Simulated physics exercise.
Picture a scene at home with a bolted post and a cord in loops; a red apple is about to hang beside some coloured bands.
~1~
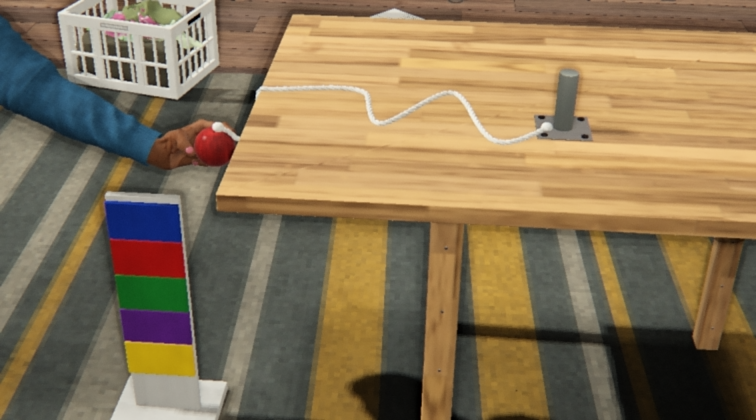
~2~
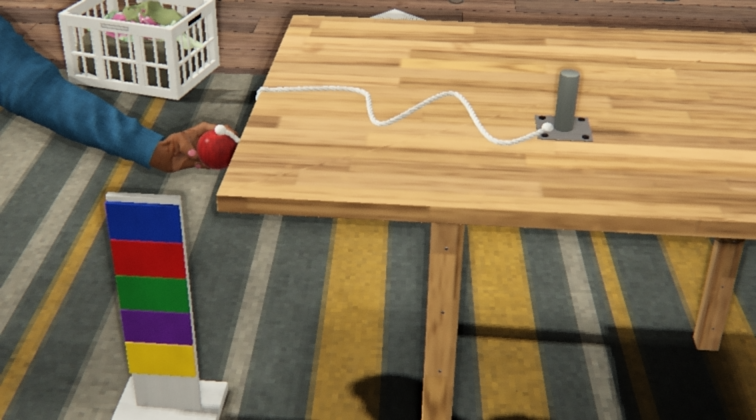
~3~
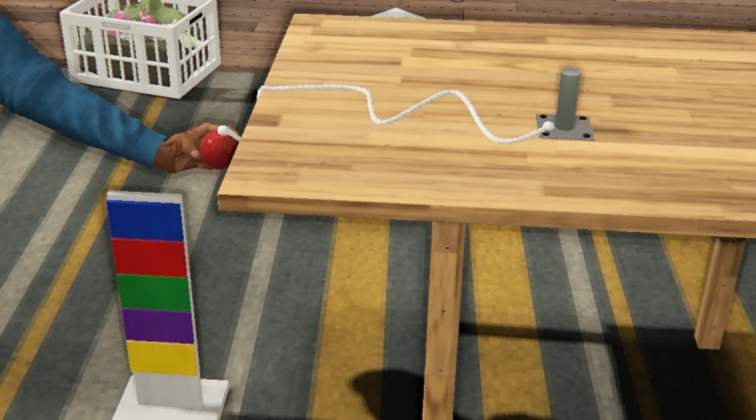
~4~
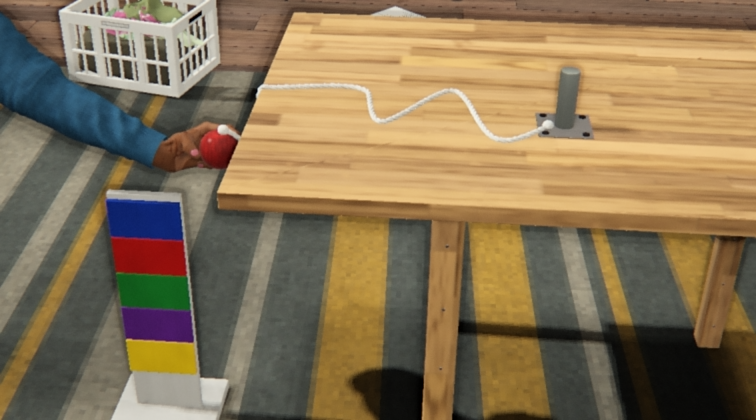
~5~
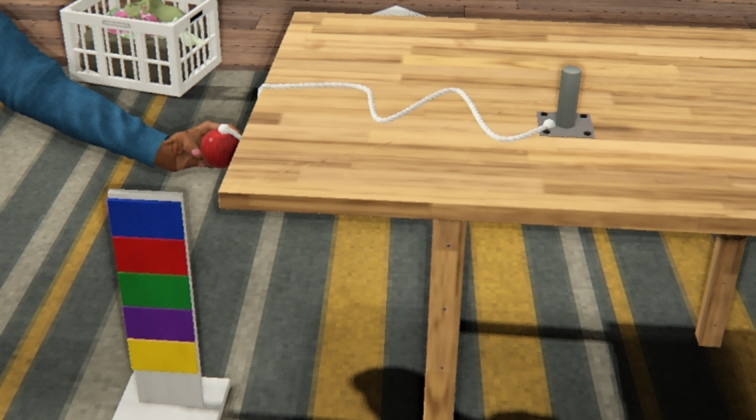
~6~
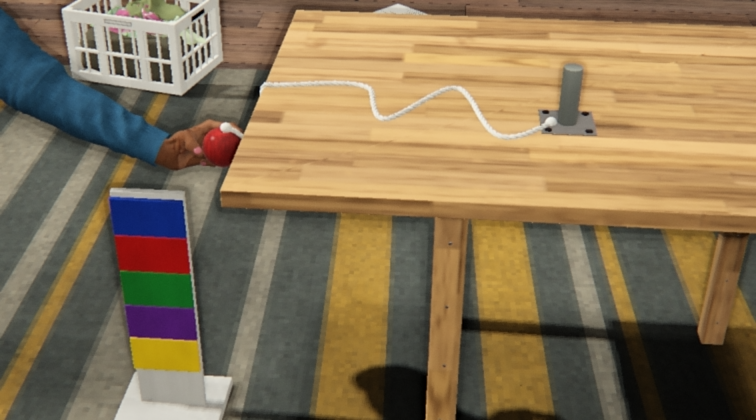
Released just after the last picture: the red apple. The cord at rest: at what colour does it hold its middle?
The colour is purple.
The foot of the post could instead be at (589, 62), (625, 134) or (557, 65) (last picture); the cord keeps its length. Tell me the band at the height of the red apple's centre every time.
First try: Green; second try: Green; third try: Purple.
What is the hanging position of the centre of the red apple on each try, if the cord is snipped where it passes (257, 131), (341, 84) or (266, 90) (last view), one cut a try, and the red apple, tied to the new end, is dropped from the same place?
About (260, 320), then (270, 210), then (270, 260).
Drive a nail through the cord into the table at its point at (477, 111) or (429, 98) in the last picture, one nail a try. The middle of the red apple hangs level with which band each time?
Green, then red.
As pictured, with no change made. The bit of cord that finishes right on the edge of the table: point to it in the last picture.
Roughly (383, 119).
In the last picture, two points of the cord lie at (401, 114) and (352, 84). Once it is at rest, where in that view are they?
The first finishes about (280, 102) and the second about (261, 185).
A little later, apple near (297, 326); level with purple.
Next, apple near (257, 339); level with purple.
When it is over, apple near (274, 341); level with purple. At purple.
